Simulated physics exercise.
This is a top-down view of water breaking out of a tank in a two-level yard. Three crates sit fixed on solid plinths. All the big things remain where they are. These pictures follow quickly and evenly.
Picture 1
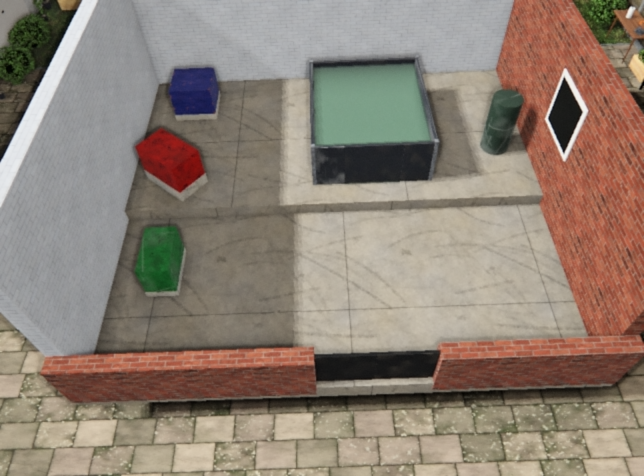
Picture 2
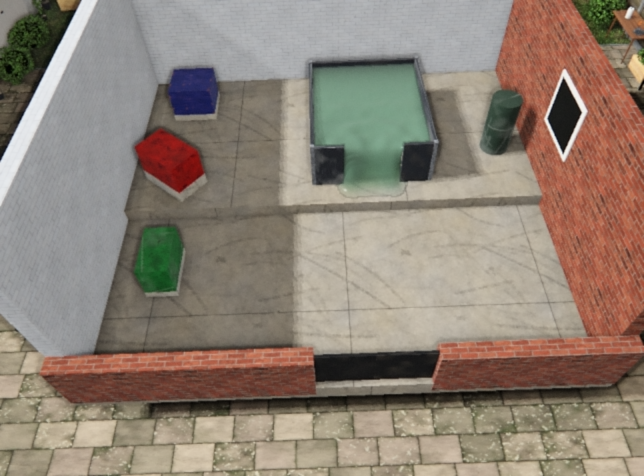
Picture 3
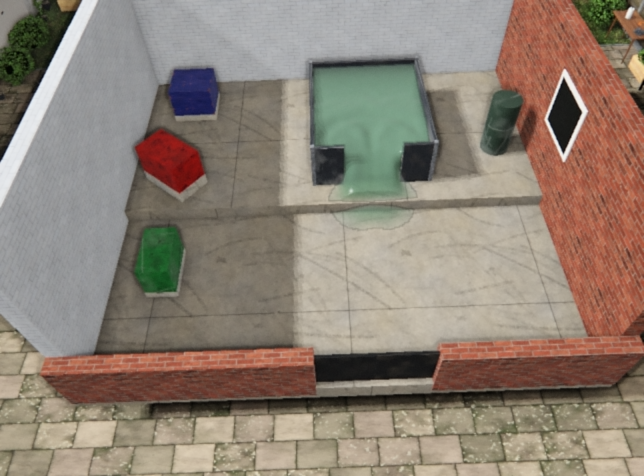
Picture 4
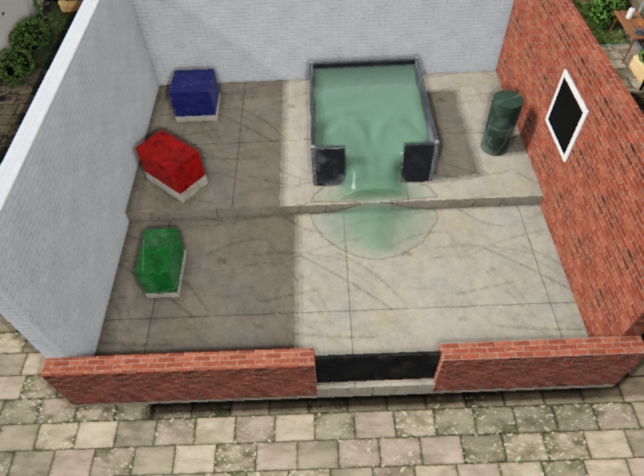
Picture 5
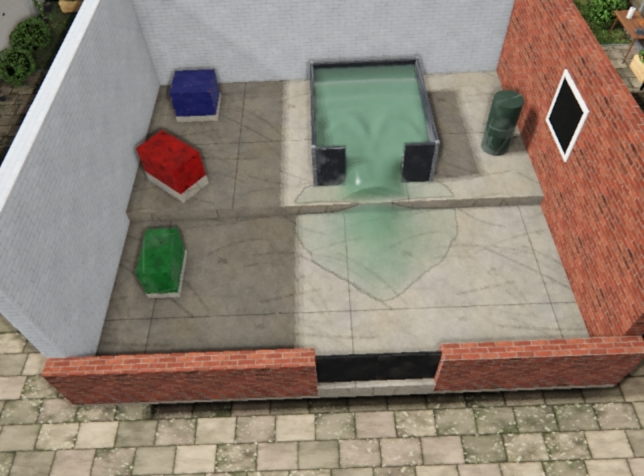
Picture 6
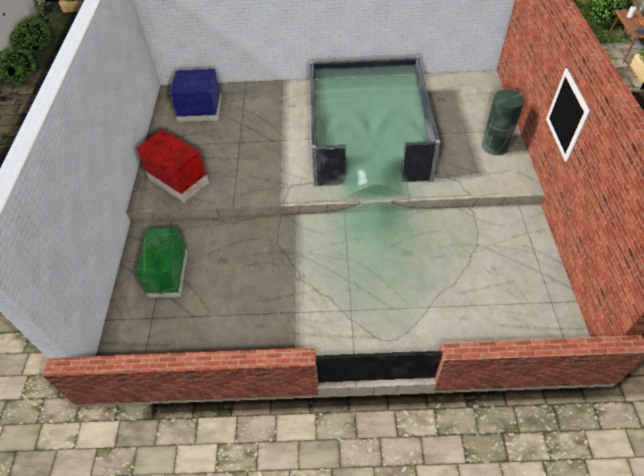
Green water burst through a gap in the front of a tank at the back of a walled yard, poured over the step and spread across the lower level, while the colored blocks stayed put.
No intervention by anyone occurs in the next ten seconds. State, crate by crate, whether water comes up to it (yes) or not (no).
The green crate has too short a plinth; the red crate has a tall enough plinth; the blue crate has a tall enough plinth.
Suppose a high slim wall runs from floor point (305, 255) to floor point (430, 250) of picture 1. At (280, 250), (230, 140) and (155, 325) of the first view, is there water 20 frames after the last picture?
One by one: Soaked, spared, soaked.
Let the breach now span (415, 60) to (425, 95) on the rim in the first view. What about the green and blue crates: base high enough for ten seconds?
The green crate is flooded, the blue crate is flooded.
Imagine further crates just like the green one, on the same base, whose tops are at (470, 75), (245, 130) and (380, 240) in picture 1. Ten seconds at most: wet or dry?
So, in the order given: Untouched, untouched, flooded.
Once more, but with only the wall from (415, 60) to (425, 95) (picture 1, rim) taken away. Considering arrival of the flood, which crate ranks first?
That would be the blue-painted one.
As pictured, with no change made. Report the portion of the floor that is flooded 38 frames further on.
The answer is around 55 per cent.
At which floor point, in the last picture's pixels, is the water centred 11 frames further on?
I'd put it at around (374, 212).
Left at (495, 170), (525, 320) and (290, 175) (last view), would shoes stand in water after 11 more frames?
First spot clear, second spot swamped, third spot clear.
A moment on, water covers 30 % of the floor; the green crate not reached, the red crate not reached, the blue crate not reached.
Next, water covers 40 % of the floor; the green crate not reached, the red crate not reached, the blue crate not reached.
Then, water covers 50 % of the floor; the green crate water round its plinth, the red crate not reached, the blue crate not reached.
Later, water covers 55 % of the floor; the green crate water round its plinth, the red crate water round its plinth, the blue crate not reached.
In the end, water covers 55 % of the floor; the green crate was topped, the red crate stayed above the water, the blue crate stayed above the water.
